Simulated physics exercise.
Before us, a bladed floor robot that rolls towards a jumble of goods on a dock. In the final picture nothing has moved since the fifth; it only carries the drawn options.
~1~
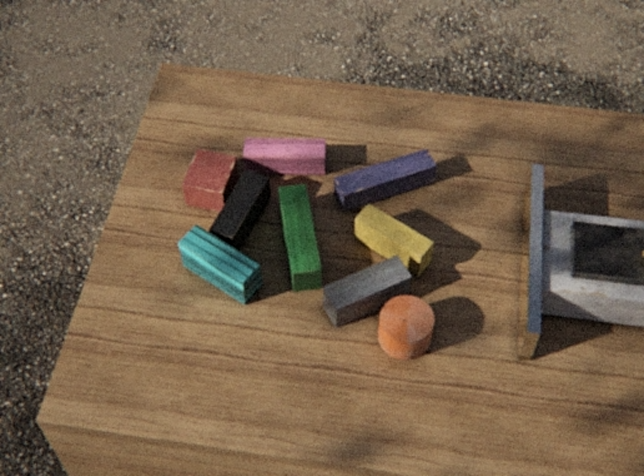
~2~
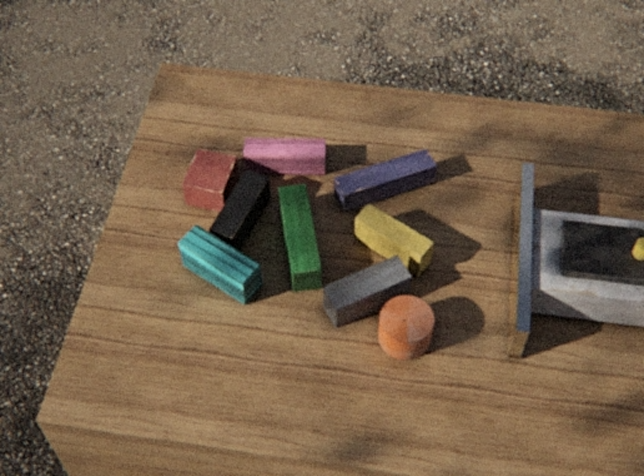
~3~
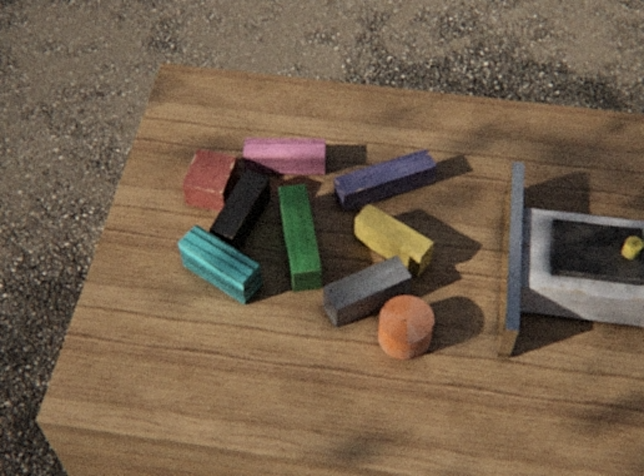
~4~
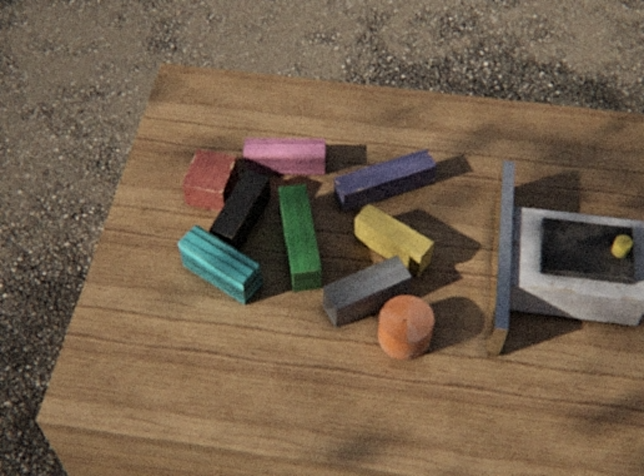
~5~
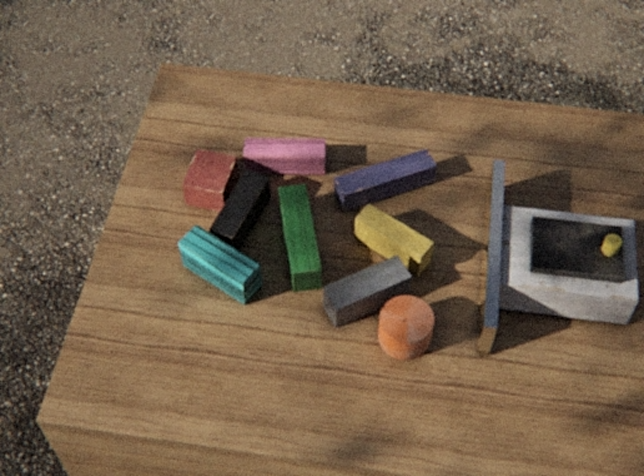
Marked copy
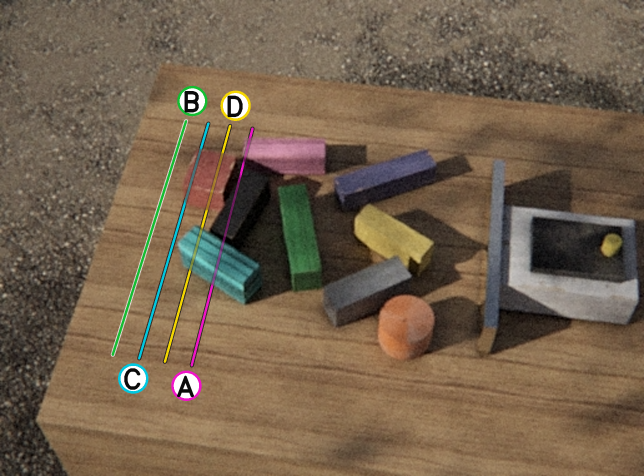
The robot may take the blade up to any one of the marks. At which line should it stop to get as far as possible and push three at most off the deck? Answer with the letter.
As far as mark B.
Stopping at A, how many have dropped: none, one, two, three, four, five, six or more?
In all, none.
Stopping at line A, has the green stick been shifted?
Yes.
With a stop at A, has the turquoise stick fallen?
No.
On the marked copy, A at (225, 236); B at (153, 228); C at (177, 231); D at (200, 233).
Following B. Soon after the start, robot (441, 232); orange canister (322, 323); blue bar (363, 165).
Later, robot (316, 217); red crate (159, 176); turquoise stick (161, 263).
In the end, robot (220, 206); turquoise stick over the edge; black stick over the edge; three fallen.
As for the rest, A is within the limit but short; C is within the limit but short; D is within the limit but short.
